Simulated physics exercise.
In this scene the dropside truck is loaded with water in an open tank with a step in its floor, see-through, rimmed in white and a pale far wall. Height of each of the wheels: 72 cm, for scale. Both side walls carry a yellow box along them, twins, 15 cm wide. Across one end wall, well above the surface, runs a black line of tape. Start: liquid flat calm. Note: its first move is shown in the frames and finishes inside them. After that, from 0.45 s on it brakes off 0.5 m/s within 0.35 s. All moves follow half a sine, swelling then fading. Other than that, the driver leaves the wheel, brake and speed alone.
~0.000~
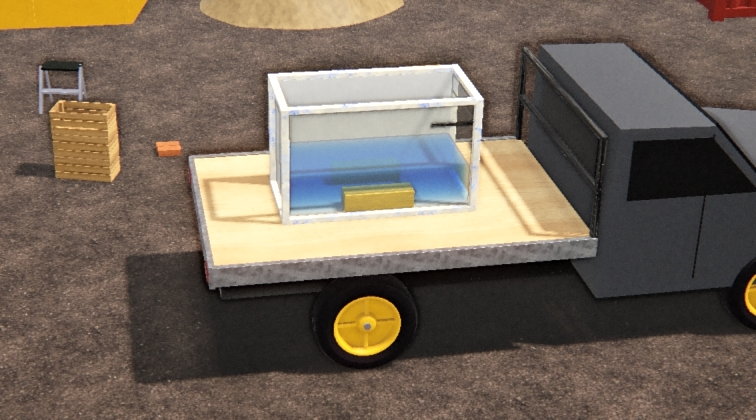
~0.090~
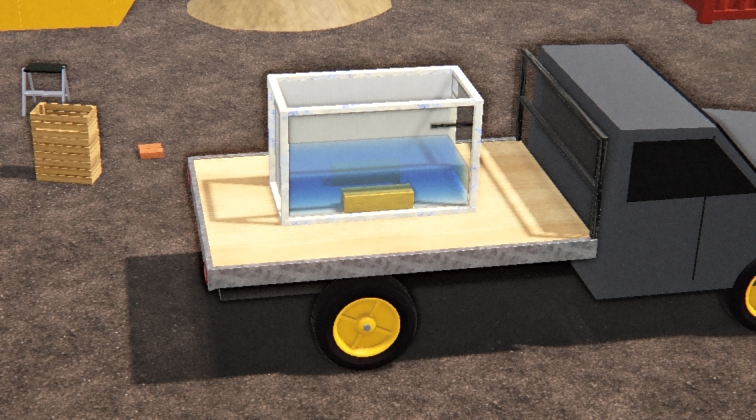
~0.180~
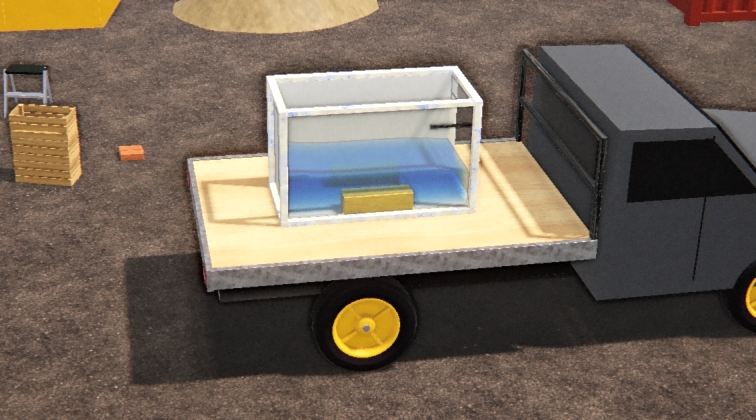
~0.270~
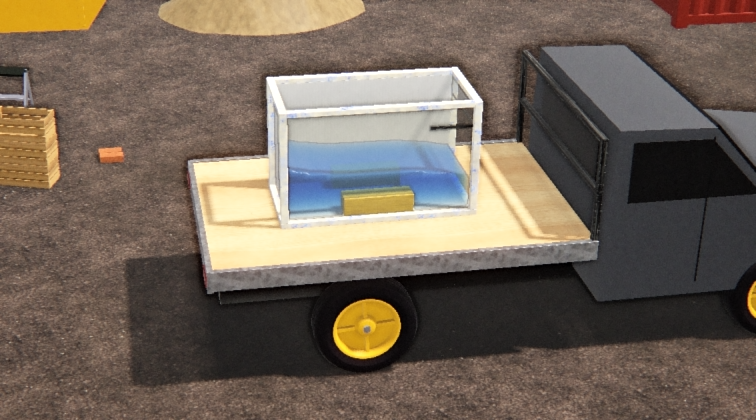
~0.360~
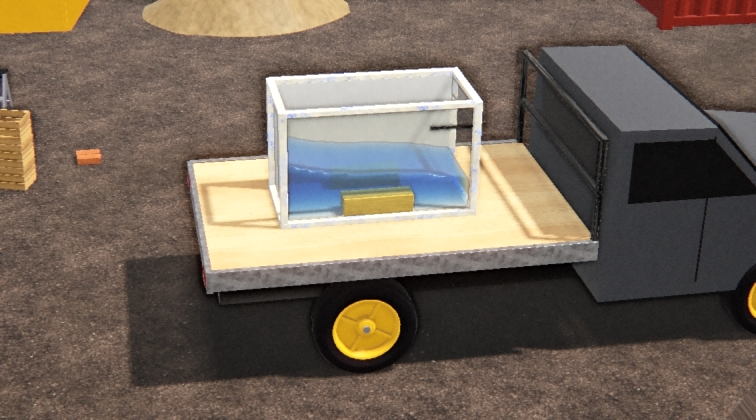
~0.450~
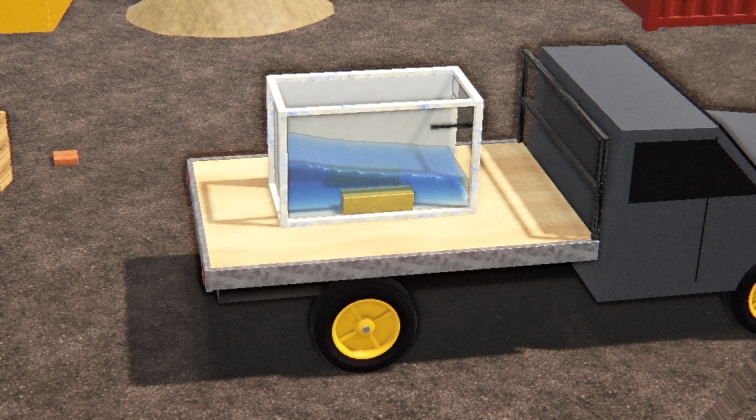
On a truck's flatbed, blue water in a clear tank ripples, then slopes up leftward.
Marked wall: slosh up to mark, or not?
Not.
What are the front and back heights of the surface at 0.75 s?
Close to 32 cm at the front end and 30 cm at the back end.
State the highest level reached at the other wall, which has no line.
It peaks near 62 cm.
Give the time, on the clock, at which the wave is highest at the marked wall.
3.0 s.
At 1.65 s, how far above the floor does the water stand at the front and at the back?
Measured: Front = 30 cm, back = 24 cm.
Then, 0.75 s in, front 31 cm, middle 32 cm, back 30 cm above the lowest part of the floor; no loss so far.
Then, 1.20 s in, front 44 cm, middle 24 cm, back 25 cm above the lowest part of the floor; no loss so far.
Then, 1.65 s in, front 29 cm, middle 34 cm, back 24 cm above the lowest part of the floor; no loss so far.
Then, 3.79 s in, the waves are smaller; the highest at the front wall was 48 cm, at 3.00 s, against a line at 63 cm.
